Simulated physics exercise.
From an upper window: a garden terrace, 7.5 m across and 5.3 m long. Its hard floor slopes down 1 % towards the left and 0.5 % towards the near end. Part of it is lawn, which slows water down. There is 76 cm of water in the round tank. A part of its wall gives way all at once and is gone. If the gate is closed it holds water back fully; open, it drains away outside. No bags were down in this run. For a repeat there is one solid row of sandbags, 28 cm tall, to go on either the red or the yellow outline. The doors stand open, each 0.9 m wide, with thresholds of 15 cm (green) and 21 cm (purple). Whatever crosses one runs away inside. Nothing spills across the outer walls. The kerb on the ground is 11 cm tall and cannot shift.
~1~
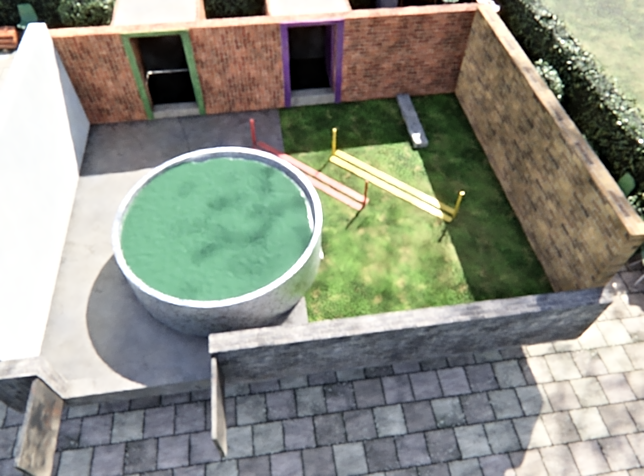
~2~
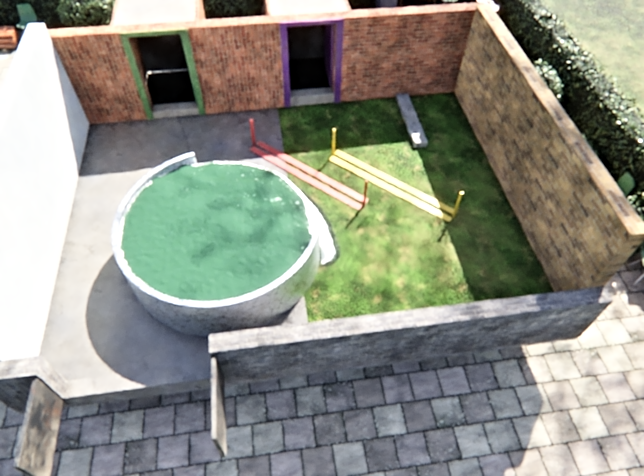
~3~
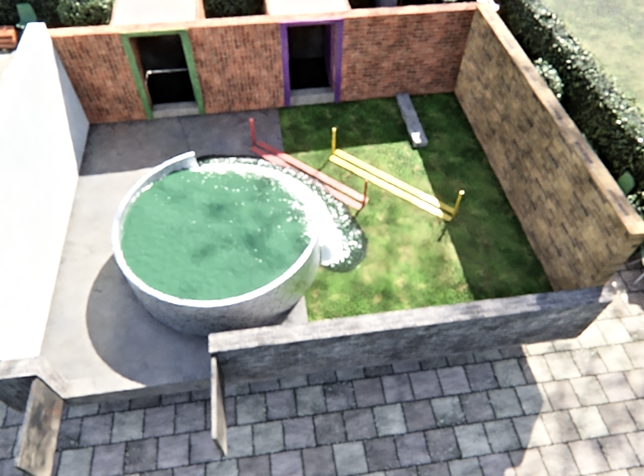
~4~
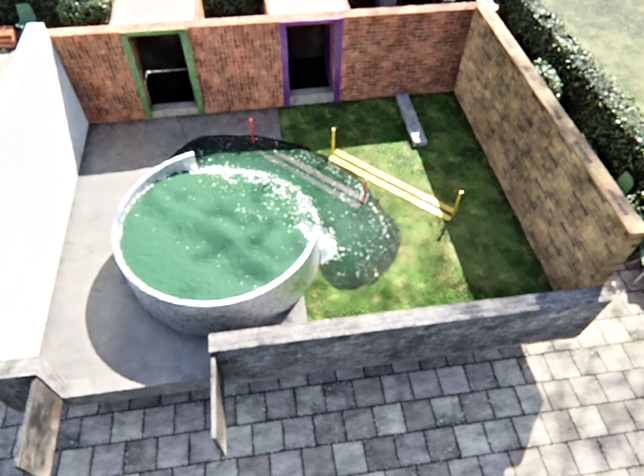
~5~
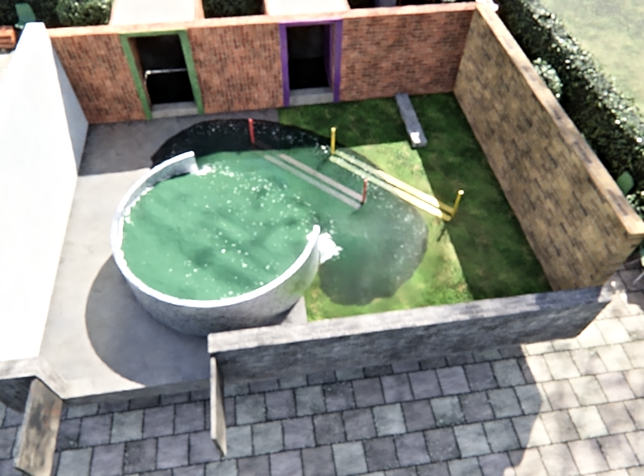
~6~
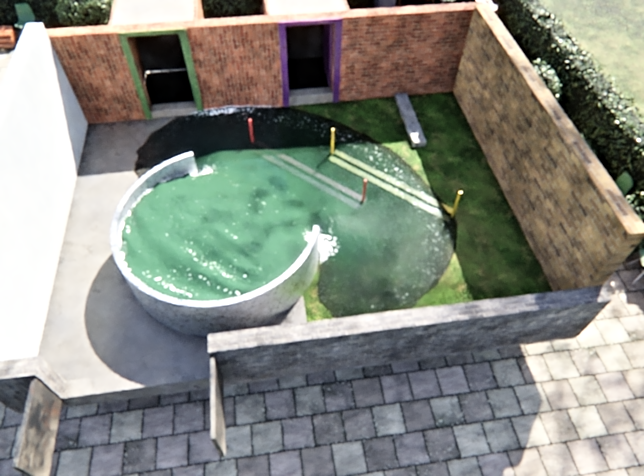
On a walled garden terrace, part paving and part lawn, a round tank of green water stands whole and still. A section of its far wall vanishes and water pours out in white froth, spreading over the red and yellow bars, across the grass and darkening the paving near the doorways.
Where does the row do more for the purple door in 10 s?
The red mark.
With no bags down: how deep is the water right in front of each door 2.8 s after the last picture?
In cm: Green 11, purple 25.
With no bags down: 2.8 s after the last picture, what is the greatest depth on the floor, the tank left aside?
Roughly 34 cm.
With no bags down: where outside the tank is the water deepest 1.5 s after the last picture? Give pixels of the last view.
Around (393, 100).
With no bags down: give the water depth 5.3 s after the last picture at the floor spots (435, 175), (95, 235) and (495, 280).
About 13, 7 and 22 cm.
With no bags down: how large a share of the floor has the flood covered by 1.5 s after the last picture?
Near 70 per cent is wet.
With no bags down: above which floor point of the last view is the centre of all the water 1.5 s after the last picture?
At about (301, 186).
Then, 0.7 s after the last picture water covers 60 % of the floor and is deepest (38 cm) near (272, 111) in the run without bags; in at the purple door, 0 L with no bags, 0 L with the row on red, 1 L on yellow.
Then, 1.5 s after the last picture water covers 70 % of the floor and is deepest (47 cm) near (393, 100) in the run without bags; in at the purple door, 22 L with no bags, 0 L with the row on red, 67 L on yellow.
Then, 2.8 s after the last picture water covers 85 % of the floor and is deepest (34 cm) near (419, 121) in the run without bags; in at the purple door, 68 L with no bags, 0 L with the row on red, 152 L on yellow.
Then, 5.3 s after the last picture water covers 95 % of the floor and is deepest (24 cm) near (465, 326) in the run without bags; in at the purple door, 75 L with no bags, 0 L with the row on red, 157 L on yellow.
Then, 9.3 s after the last picture water covers 100 % of the floor and is deepest (19 cm) near (57, 272) in the run without bags; in at the purple door, 75 L with no bags, 0 L with the row on red, 157 L on yellow.
